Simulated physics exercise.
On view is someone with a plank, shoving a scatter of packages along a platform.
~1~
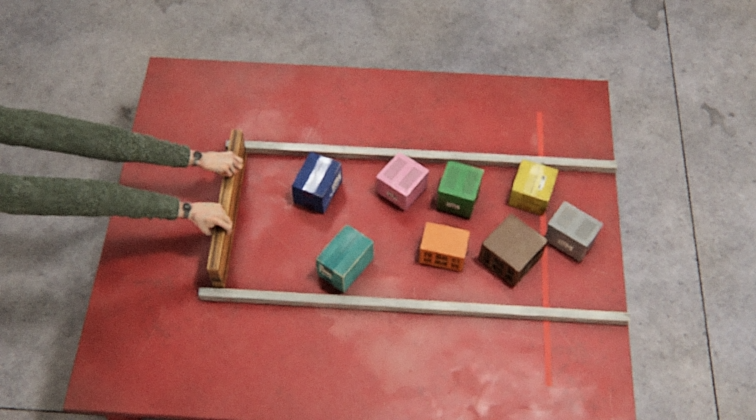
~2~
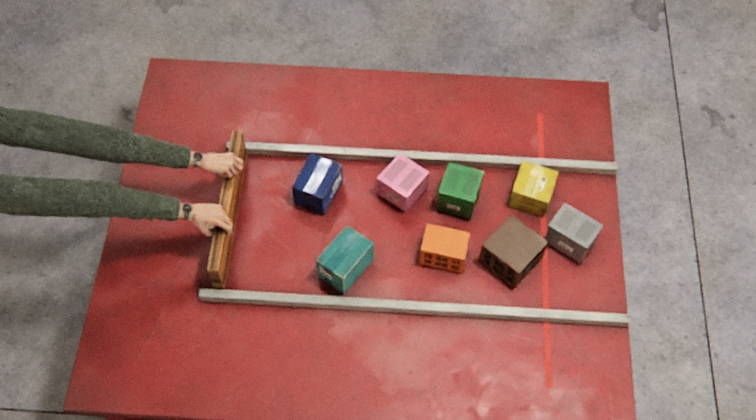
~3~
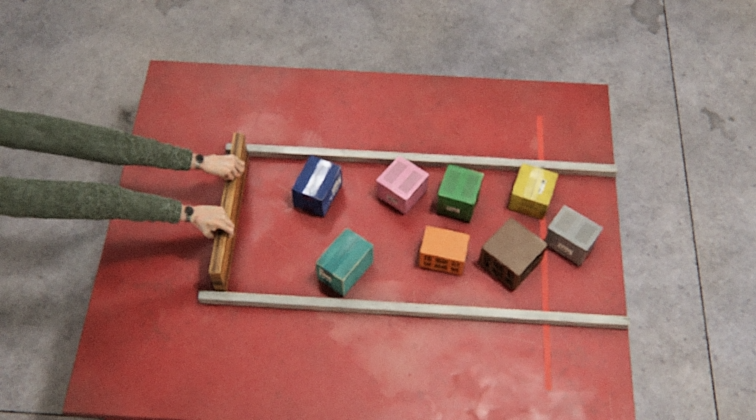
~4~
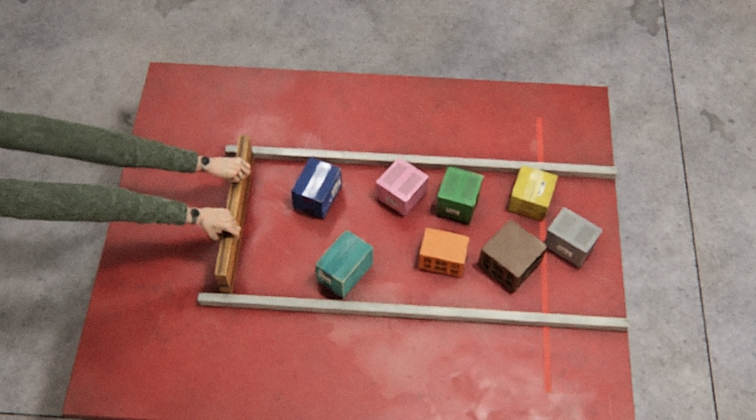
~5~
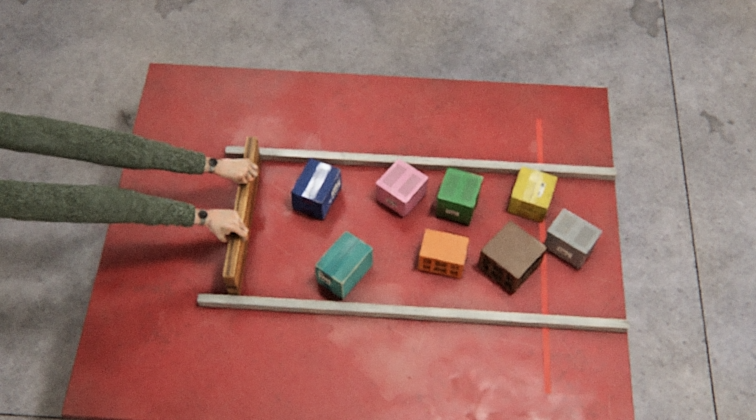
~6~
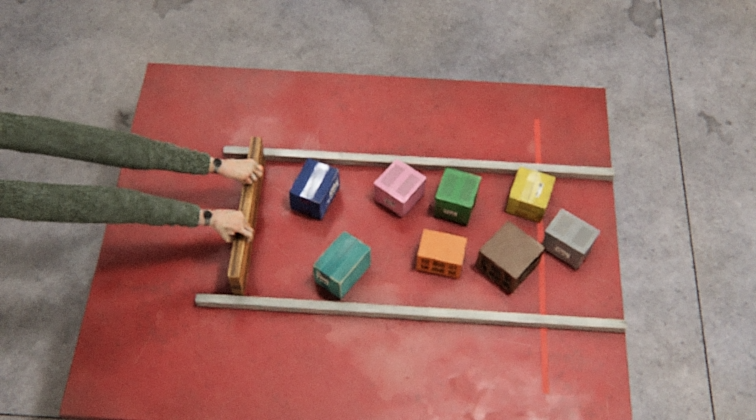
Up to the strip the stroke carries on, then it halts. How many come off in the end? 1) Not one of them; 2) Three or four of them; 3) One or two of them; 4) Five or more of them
Three or four of them (2).
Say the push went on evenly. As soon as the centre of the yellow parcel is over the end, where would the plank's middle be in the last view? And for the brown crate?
First it's close to (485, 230), next close to (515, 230).
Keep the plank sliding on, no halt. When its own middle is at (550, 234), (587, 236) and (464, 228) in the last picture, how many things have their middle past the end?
Going through the three positions, you'd get 4, 6 and 0.
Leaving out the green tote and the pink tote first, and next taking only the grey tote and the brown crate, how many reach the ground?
Falls come to 2 the first time and 2 the other time.
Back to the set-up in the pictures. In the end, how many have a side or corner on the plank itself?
Well, it touches 2.
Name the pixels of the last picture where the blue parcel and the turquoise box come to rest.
About (559, 202), and about (562, 272).
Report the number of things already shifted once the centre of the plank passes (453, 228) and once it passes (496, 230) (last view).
Moved so far: 8, later 8.
Early on, none off yet; grey tote at rest near (570, 240); yellow parcel at rest near (530, 195); brown crate at rest near (510, 257).
A while later, none off yet; grey tote travelled a little near (582, 233); yellow parcel travelled about its own width near (574, 193); brown crate travelled about its own width near (554, 257).
Finally, the number that fall off is three or four; lost, green tote, brown crate, yellow parcel and grey tote.
